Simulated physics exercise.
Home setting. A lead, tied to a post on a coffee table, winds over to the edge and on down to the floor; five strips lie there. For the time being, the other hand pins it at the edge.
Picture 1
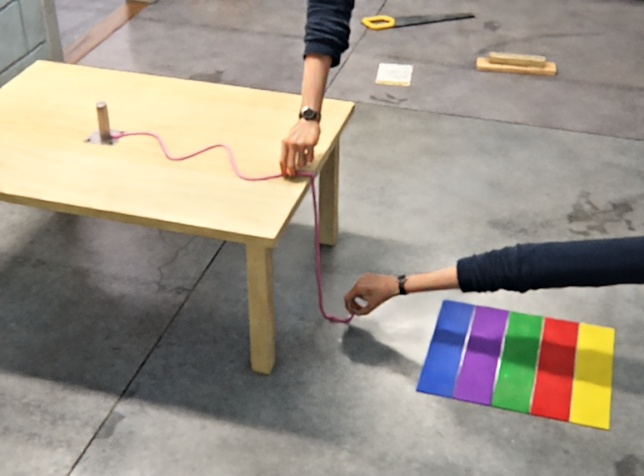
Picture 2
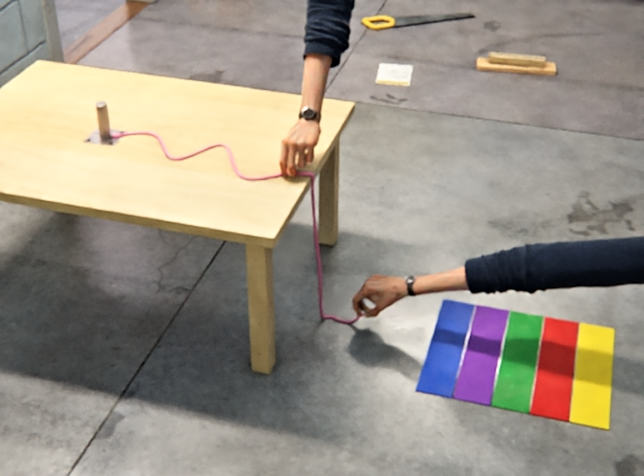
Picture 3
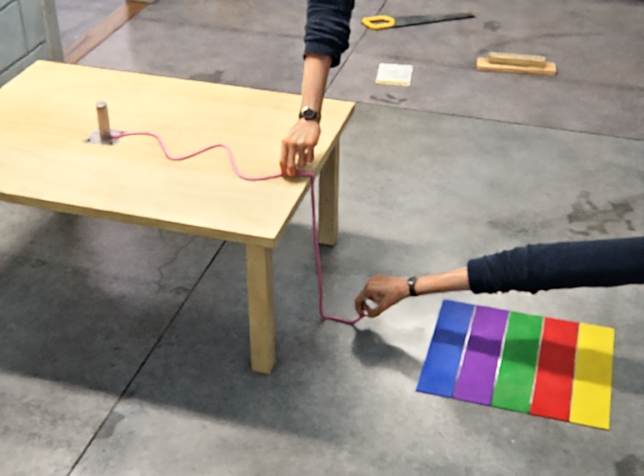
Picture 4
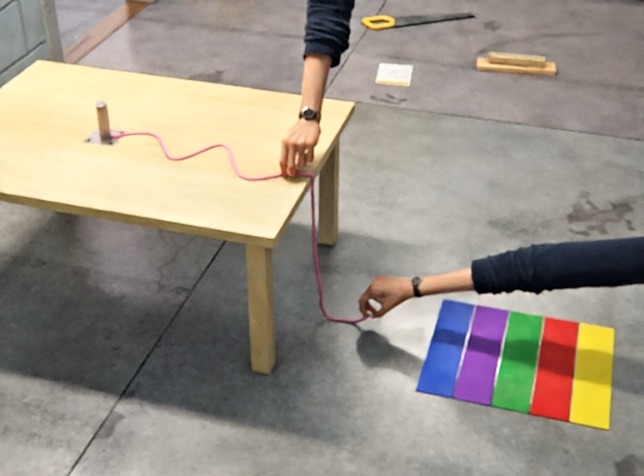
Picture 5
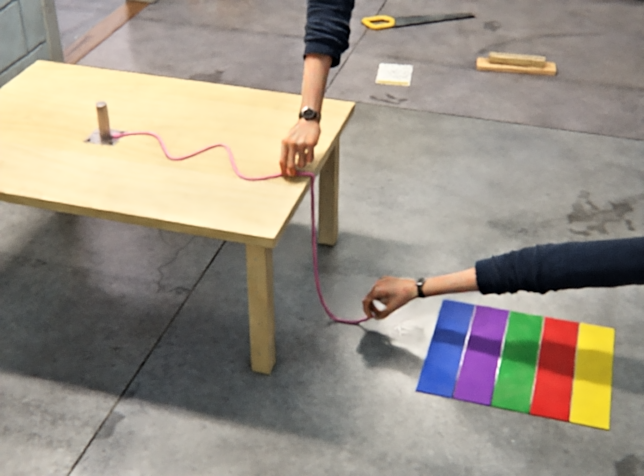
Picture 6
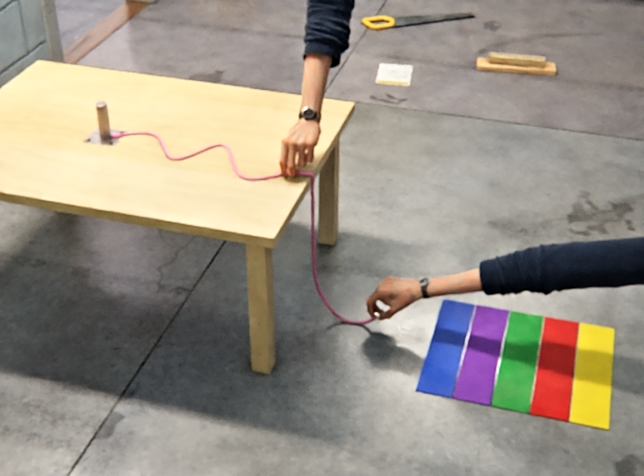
On a concrete floor beside a wooden table, one hand pins a pink cord at the edge while another draws its end slightly right.
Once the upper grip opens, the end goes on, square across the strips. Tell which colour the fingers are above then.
They are above red.
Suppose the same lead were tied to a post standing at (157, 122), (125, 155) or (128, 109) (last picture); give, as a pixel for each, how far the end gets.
Places per try: (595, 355); (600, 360); (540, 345).
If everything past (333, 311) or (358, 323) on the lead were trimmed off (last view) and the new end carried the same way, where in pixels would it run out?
I'd say somewhere near (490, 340) the first time and near (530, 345) the second time.
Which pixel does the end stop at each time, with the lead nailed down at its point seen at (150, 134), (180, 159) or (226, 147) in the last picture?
Roughly (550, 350), (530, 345) and (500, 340).
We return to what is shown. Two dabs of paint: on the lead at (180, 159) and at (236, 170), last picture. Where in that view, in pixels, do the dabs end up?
The first one ends up at (209, 155) and the second one at (308, 173).
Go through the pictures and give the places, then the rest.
In the first picture, end (355, 312); blue (439, 376); purple (475, 383); green (513, 391); red (552, 398); yellow (591, 406).
In the second picture, end (364, 314); lead through (149, 133) (188, 156) (234, 165) (296, 174) (316, 234) (321, 299).
In the third picture, end (365, 314).
In the fourth picture, end (369, 315); lead through (149, 133) (188, 156) (234, 165) (296, 174) (314, 234) (321, 299).
In the fifth picture, end (373, 316).
In the sixth picture, end (377, 316); lead through (149, 133) (188, 156) (234, 165) (296, 174) (313, 234) (323, 298).
A little later, end near (499, 339); over purple.
Next, end near (537, 346); over green.
When it is tight, end near (561, 350); over red. Over red.
